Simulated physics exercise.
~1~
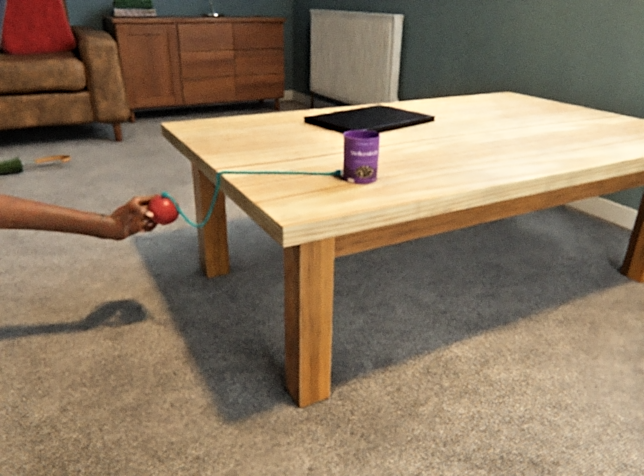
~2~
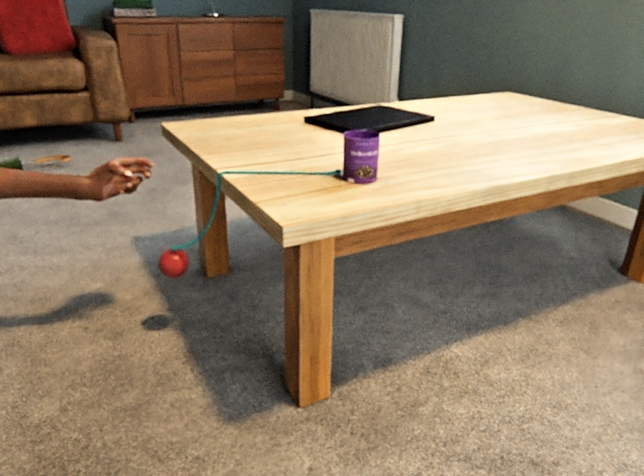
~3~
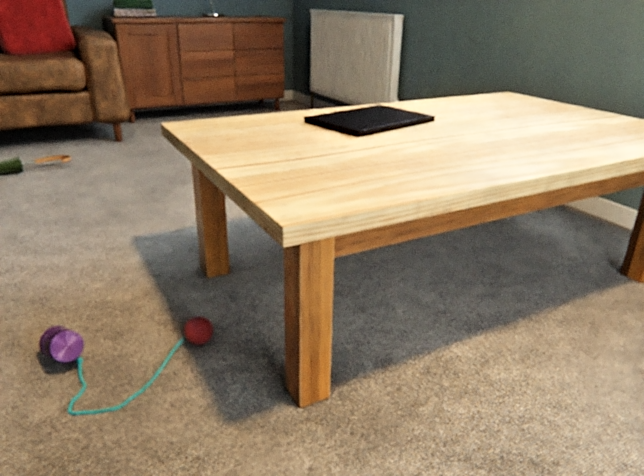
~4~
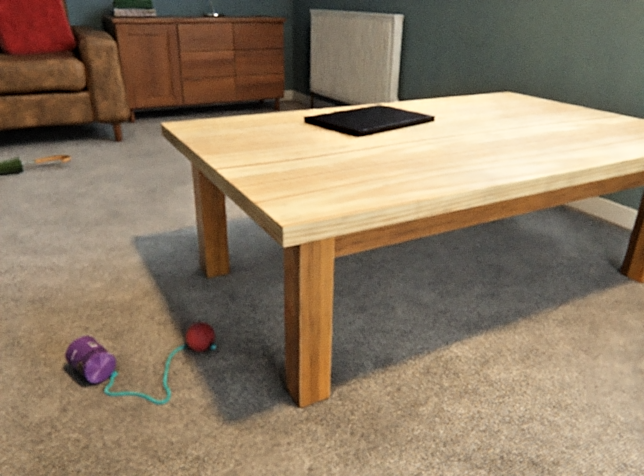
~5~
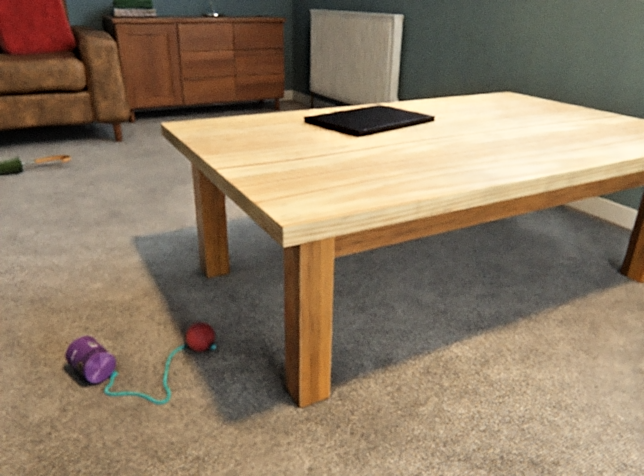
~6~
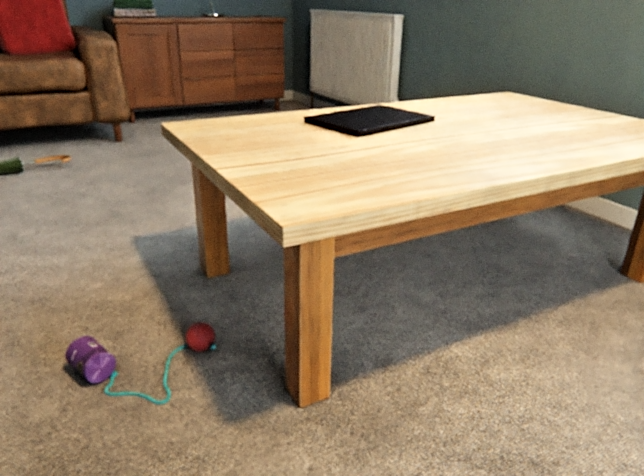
In a carpeted living room, a hand let go of a red apple tied by a string to a purple cup on a wooden table, and the apple dropped, the cup ending up on its side on the floor nearby while the black laptop stayed put.
